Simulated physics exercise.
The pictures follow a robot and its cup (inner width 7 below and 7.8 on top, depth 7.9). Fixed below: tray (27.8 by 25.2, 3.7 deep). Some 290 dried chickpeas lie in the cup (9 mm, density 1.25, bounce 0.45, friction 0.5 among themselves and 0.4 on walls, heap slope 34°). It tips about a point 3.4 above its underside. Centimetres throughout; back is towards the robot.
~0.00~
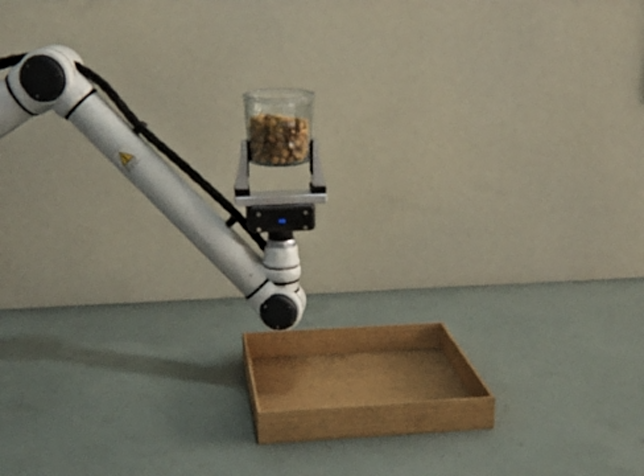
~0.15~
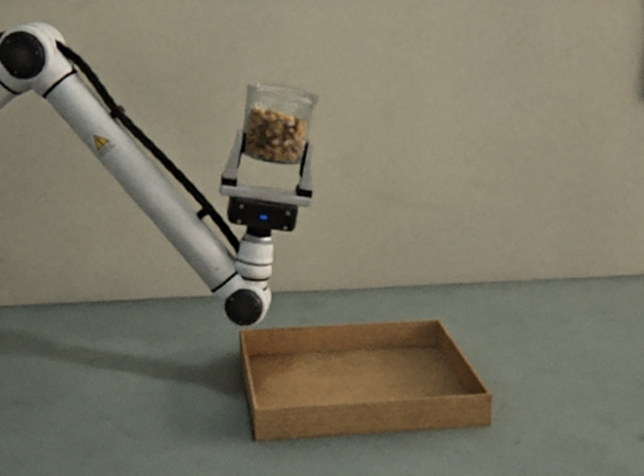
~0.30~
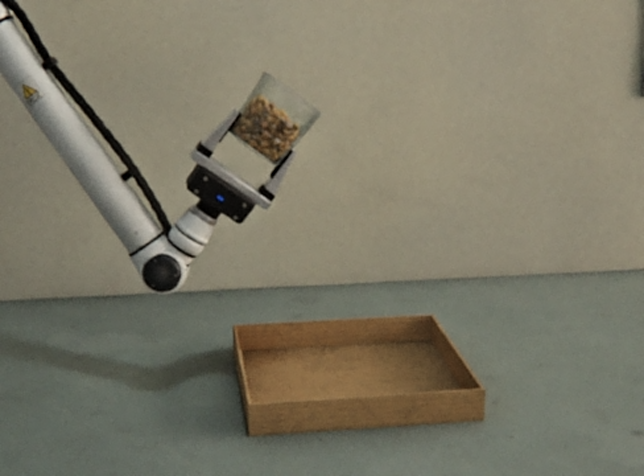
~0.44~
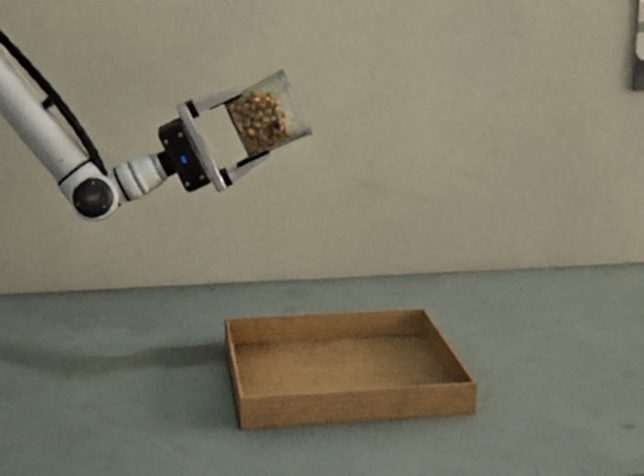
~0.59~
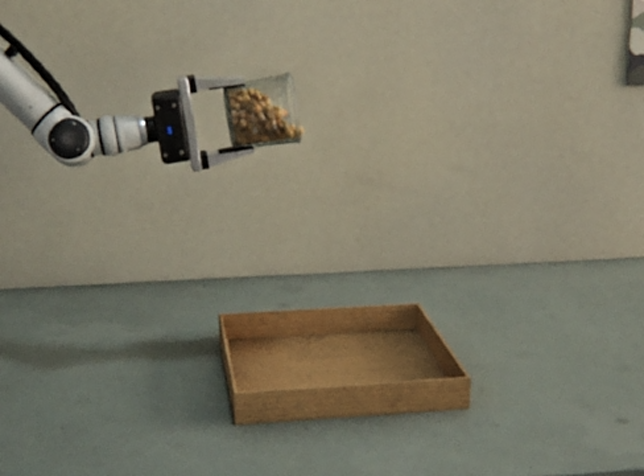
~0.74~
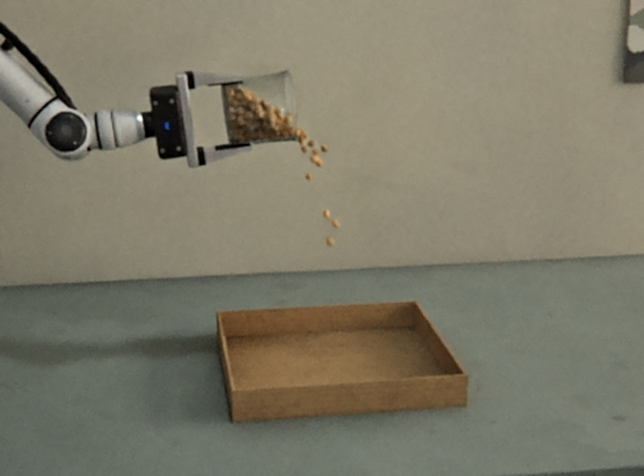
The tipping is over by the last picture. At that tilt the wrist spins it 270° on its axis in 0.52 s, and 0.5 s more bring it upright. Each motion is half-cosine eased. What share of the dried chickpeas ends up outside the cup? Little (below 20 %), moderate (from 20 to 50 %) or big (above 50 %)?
Share outside the cup: Moderate (from 20 to 50 %).
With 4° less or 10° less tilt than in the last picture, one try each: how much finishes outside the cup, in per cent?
Some 25 and 10 per cent.
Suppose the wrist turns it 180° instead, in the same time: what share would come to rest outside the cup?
It would be near 30 per cent.
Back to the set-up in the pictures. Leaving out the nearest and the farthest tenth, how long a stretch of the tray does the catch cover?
About 18 cm.
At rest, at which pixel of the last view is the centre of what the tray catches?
Around (366, 359).
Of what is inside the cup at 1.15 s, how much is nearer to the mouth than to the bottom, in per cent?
About 45 per cent.
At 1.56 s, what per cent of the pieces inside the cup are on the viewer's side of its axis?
About 40 per cent.
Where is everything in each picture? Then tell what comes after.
The first frame shows the cup middle at (279, 128), upright; upper third of the load around (278, 124), from x 250 to 305, top at y 115; 286 in the cup.
The second frame shows the cup middle at (277, 125), tipped 11°; upper third of the load around (273, 121), from x 250 to 305, top at y 110.
The third frame shows the cup middle at (273, 121), tipped 37°; upper third of the load around (265, 115), from x 235 to 295, top at y 100.
The fourth frame shows the cup middle at (266, 117), tipped 66°; upper third of the load around (256, 106), from x 230 to 285, top at y 90.
The fifth frame shows the cup middle at (260, 113), tipped 83°; upper third of the load around (248, 104), from x 230 to 300, top at y 90.
The sixth frame shows the cup middle at (258, 110), tipped 84°; upper third of the load around (243, 105), from x 225 to 335, top at y 90; 273 in the cup, 13 in flight or on a rim.
After 1.15 s, tipped 84°, highest piece 37 above the table; 236 in the cup, 29 in the tray, 21 in flight or on a rim.
After 1.56 s, tipped 30°, highest piece 37 above the table; 199 in the cup, 83 in the tray, 4 in flight or on a rim.
After 1.96 s, upright, highest piece 37 above the table; 198 in the cup, 88 in the tray.
After 2.66 s, upright, highest piece 37 above the table; 198 in the cup, 88 in the tray.
In the end, 198 in the cup, 88 in the tray. That is 31 % outside the cup.
